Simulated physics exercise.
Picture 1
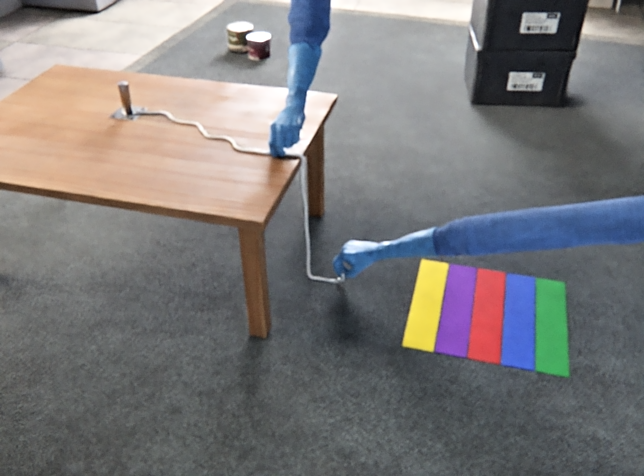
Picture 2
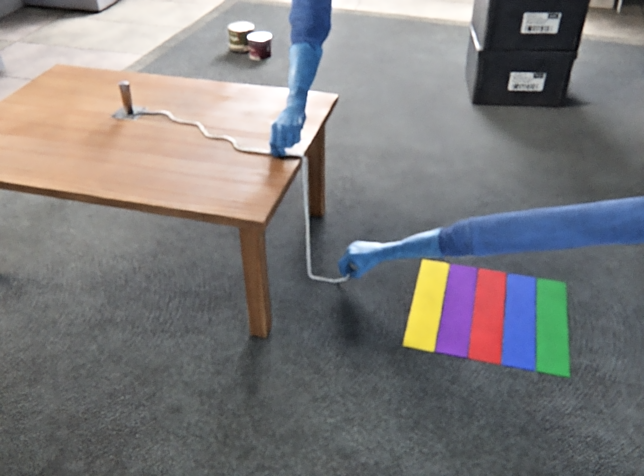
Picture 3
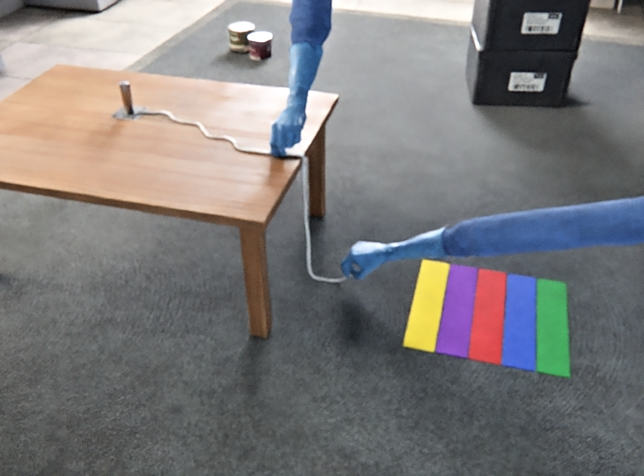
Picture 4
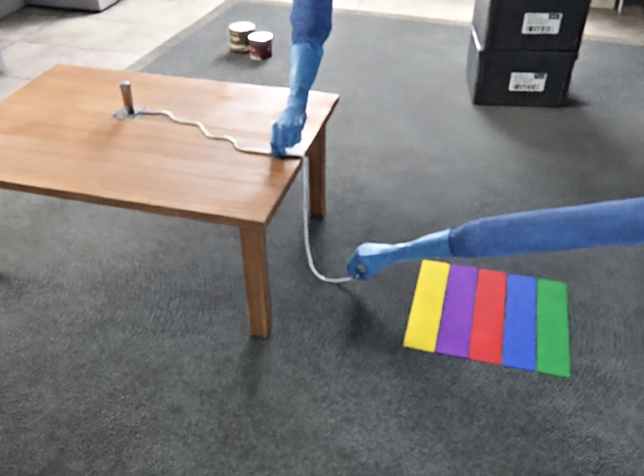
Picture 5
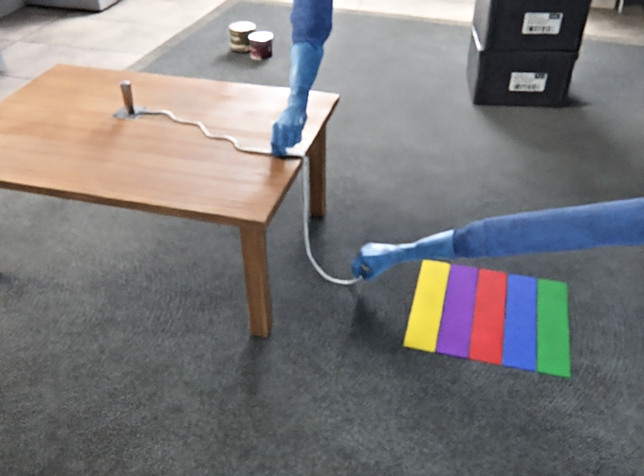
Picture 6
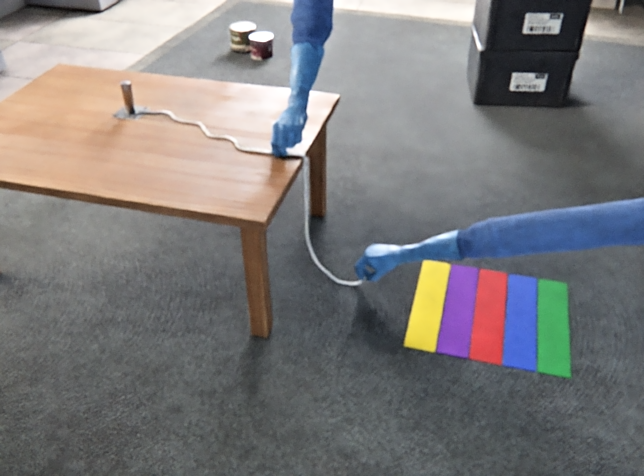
On a dark grey carpet indoors, seen from above at an angle, a low wooden table stands at the left, with two black boxes and two small tins behind. A blue-gloved hand pinches a pale cord at the table's edge, and another holds its hanging end beside yellow, purple, red, blue and green strips. The lower hand shifts slightly rightward, curving the hanging cord, while the camera stays still.
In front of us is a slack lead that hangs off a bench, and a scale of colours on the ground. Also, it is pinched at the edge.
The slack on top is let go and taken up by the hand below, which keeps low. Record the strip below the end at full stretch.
Below the end: Purple.
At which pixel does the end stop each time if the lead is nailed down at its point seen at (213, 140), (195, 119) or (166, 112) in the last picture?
The three spots are (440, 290), (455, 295) and (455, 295), in that order.
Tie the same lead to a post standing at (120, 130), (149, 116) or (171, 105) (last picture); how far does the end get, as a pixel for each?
About (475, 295), (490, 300) and (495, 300).
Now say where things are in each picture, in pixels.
In the first frame, end (343, 274); yellow (421, 331); purple (453, 337); red (485, 343); blue (518, 349); green (552, 355).
In the second frame, end (348, 275); lead through (163, 113) (204, 131) (243, 150) (303, 162) (307, 216) (309, 268).
In the third frame, end (351, 275).
In the fourth frame, end (357, 276); lead through (164, 112) (204, 131) (244, 149) (304, 162) (305, 216) (312, 268).
In the fifth frame, end (361, 277).
In the sixth frame, end (365, 278); lead through (164, 112) (205, 130) (245, 149) (304, 162) (306, 216) (321, 267).
A little later, end near (405, 285); short of the strips.
Next, end near (440, 291); over yellow.
When it is tight, end near (461, 294); over purple. It halts on the purple strip.
